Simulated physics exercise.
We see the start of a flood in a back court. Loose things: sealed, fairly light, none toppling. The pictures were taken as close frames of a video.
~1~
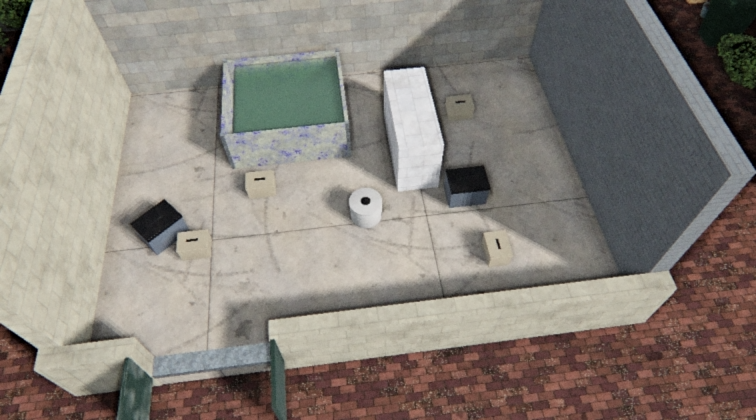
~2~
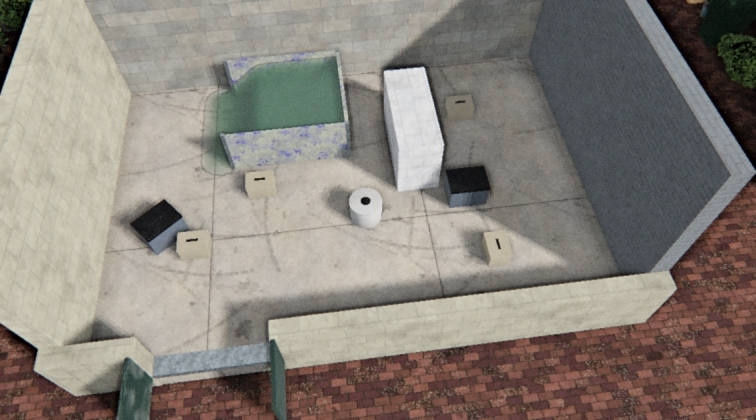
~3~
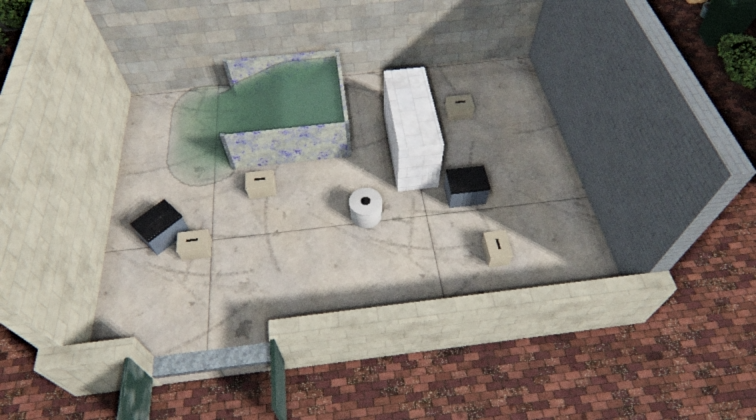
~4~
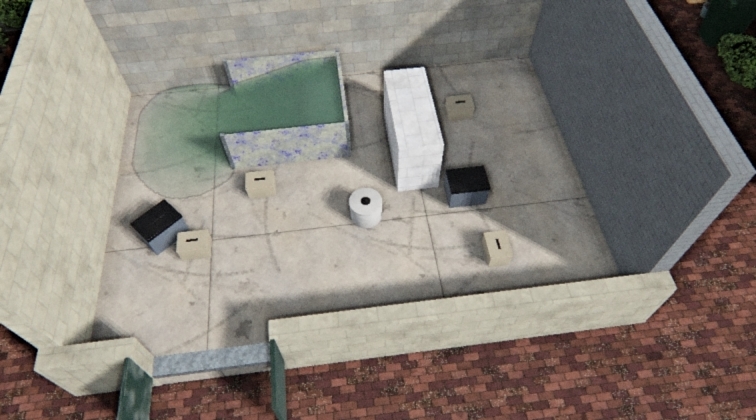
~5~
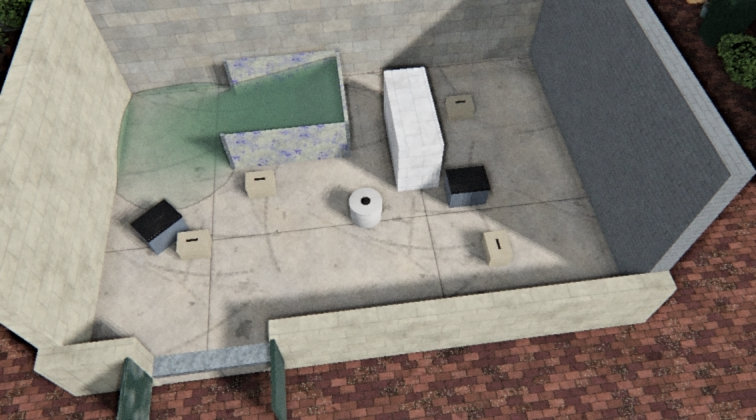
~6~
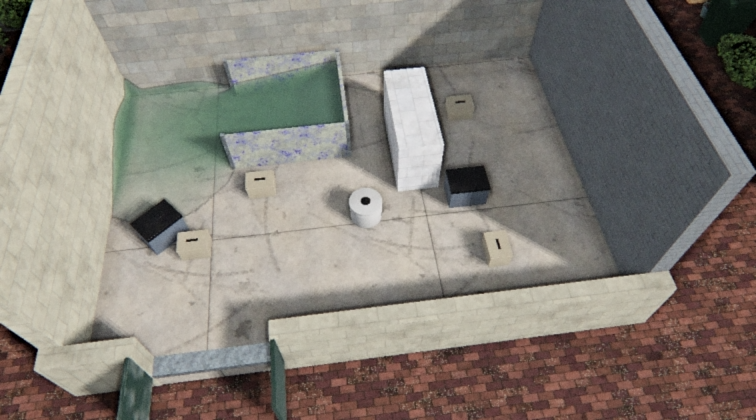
A walled back court with a pale, cracked concrete floor is seen from high above, with red brick paving outside. A patterned tank of green water stands at the back left beside a tall white block, with dark-topped boxes, small beige boxes and a white cylinder spread around. The tank's left side opens and green water spreads leftward across the floor to the left wall, while the other objects and the camera stay still.
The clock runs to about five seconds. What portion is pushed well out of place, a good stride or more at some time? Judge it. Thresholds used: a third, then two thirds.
The share moved far is below one third.
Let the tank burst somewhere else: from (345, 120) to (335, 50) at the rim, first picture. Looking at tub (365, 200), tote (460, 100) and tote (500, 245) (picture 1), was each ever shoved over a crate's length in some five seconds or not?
Taking them in order, displaced that much, displaced that much, displaced that much.
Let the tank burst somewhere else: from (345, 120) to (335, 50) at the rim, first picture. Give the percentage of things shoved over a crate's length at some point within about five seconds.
Near 40 in a hundred.
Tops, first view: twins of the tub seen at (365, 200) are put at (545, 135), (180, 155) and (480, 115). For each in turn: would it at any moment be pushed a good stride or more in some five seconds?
Results - 1: Doesn't go far; 2: Ends up far away; 3: Doesn't go far.
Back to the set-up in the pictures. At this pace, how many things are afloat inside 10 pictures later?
By my tally, 0.
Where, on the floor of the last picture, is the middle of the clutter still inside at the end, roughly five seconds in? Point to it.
(393, 218).
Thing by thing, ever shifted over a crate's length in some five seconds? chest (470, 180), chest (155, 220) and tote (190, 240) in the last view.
Short of that; goes that far; goes that far.
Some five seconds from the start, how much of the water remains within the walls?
Around 82 in a hundred.
A moment on, 0 of 7 are well off their spots; 0 afloat.
Next, 0 of 7 are well off their spots; 0 afloat.
Later, 2 of 7 are well off their spots; 0 afloat.
In the end, 2 of 7 are well off their spots, and 2 have been at some point; 1 afloat.
